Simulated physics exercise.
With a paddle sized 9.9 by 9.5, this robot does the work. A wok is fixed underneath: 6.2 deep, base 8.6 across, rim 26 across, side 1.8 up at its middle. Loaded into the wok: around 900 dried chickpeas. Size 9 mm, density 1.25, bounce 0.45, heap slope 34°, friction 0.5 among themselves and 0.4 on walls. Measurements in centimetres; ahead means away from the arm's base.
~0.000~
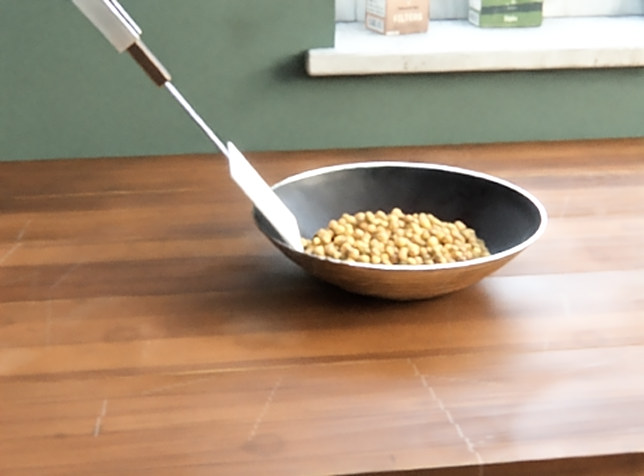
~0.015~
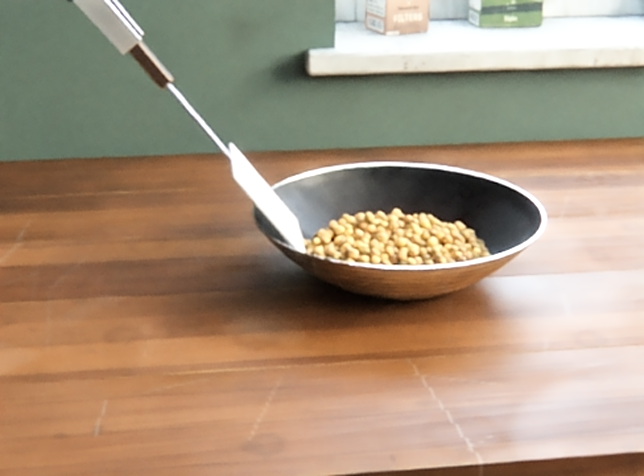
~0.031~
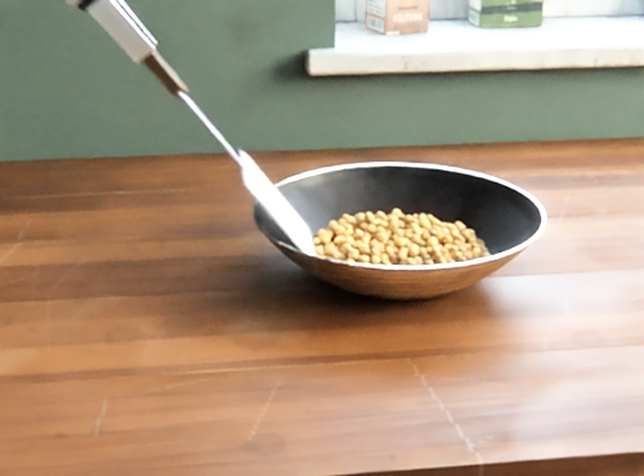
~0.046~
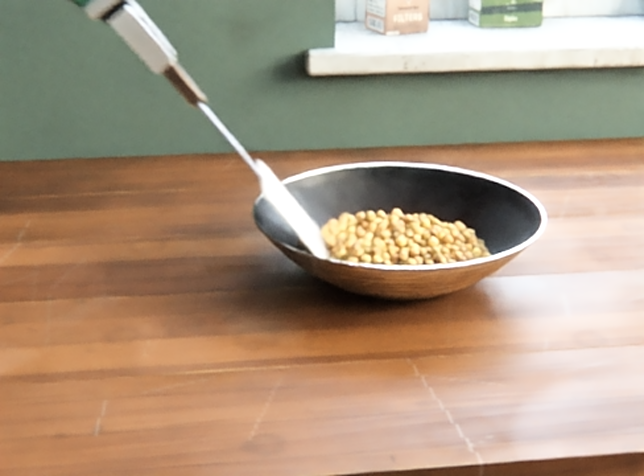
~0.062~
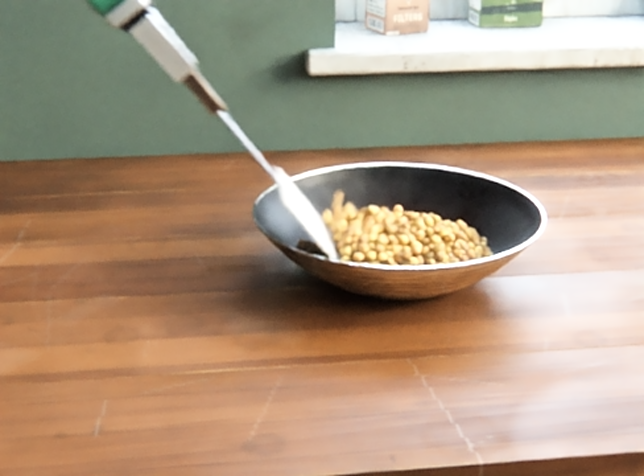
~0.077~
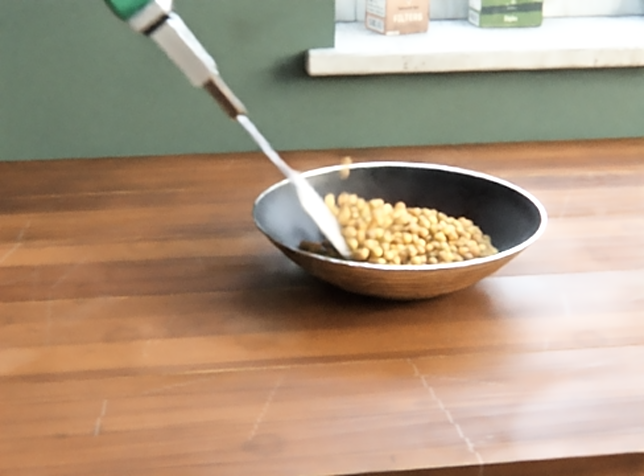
On a glossy brown wooden counter before a green wall, seen from slightly above by a still camera, a windowsill with small boxes shows at upper right. A dark wok with a pale rim holds a heap of tan chickpeas, and a robot's white paddle leans in from the left. The paddle rests briefly, then slides rightward and down into the heap, pushing chickpeas up, one rising above the rim.
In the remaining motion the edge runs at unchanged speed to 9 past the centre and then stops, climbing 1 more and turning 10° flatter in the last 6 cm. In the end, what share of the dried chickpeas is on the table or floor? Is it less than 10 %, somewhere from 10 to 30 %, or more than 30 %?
It is more than 30 %.
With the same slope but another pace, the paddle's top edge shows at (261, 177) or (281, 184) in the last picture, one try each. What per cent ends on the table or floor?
That comes to about 25 and about 40 percent, in that order.
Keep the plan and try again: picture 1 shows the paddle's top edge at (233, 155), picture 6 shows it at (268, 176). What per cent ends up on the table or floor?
Near 30 in a hundred.
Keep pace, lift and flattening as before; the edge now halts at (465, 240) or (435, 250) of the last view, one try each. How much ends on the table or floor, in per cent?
First try roughly 30 percent, second roughly 5 percent.
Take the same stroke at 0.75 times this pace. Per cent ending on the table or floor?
I'd put it at about 45 per cent.
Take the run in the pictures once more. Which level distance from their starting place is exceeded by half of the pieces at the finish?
It works out to roughly 12 cm.
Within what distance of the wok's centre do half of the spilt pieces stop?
Roughly 30 cm from the middle.
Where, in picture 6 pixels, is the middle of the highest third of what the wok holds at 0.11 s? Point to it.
Roughly pixel (418, 226).
After 0.11 s, sloping 53°, highest piece 17 above the table; 899 in the wok, 1 on the blade or in flight.
After 0.15 s, sloping 50°, highest piece 22 above the table; 897 in the wok, 3 on the blade or in flight.
After 0.37 s, sloping 43°, highest piece 25 above the table; 449 in the wok, 145 on the table or floor, 306 on the blade or in flight.
After 1.42 s, sloping 43°, highest piece 5 above the table; 452 on the table or floor, 448 in the wok.
In the end, 452 on the table or floor, 448 in the wok. That is 50 % on the table or floor.
